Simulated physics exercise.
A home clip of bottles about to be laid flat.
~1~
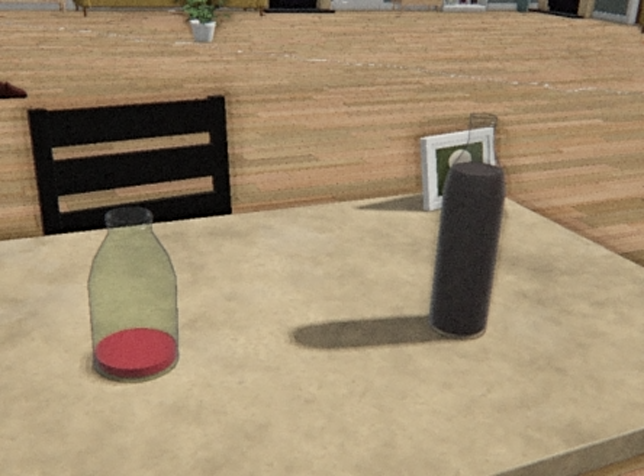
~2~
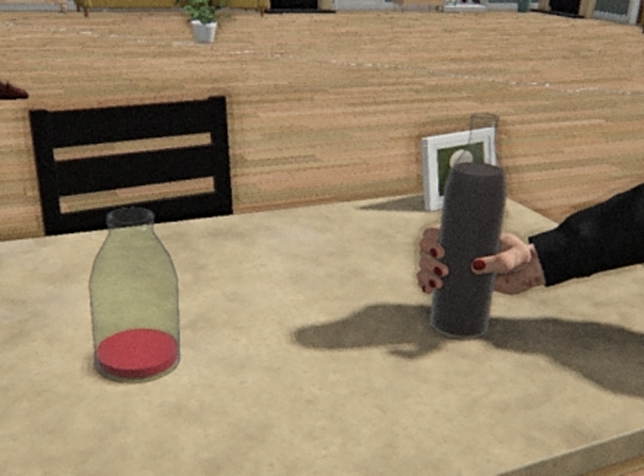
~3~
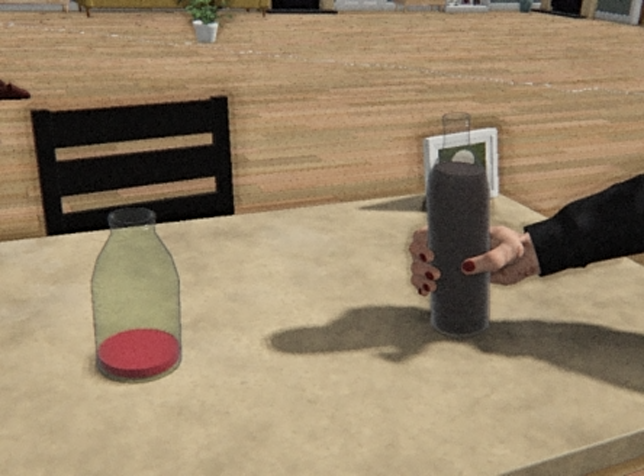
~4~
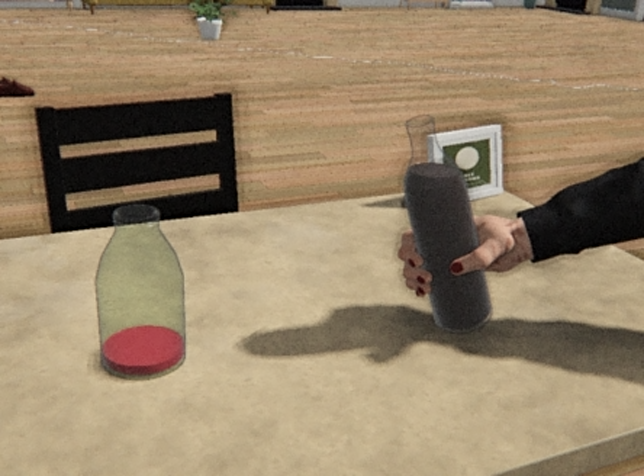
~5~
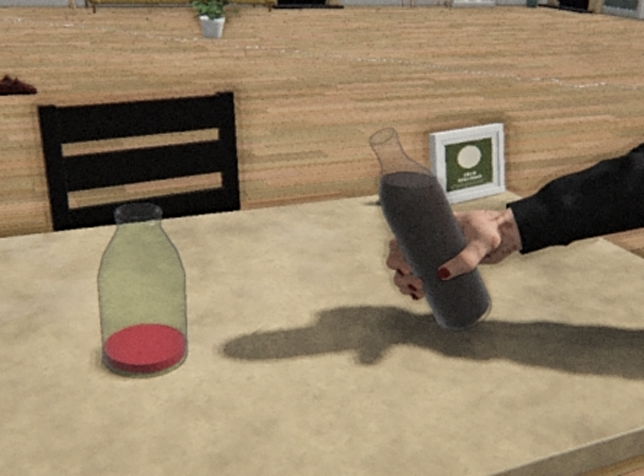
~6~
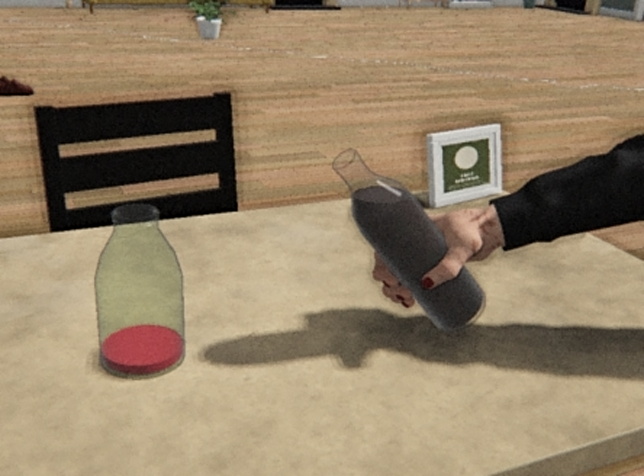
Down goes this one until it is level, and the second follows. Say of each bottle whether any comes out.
The left one keeps it in and the right one leaks.
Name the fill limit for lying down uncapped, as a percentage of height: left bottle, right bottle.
Near 18 and 24 in a hundred.
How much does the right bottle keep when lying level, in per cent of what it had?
Near 30 in a hundred.
Next, the right bottle is nearly down; right bottle, dry at the neck.
After that, the right bottle lies flat; right bottle, some has come out.
Finally, both lie flat; right bottle, some has come out; left bottle, dry at the neck.
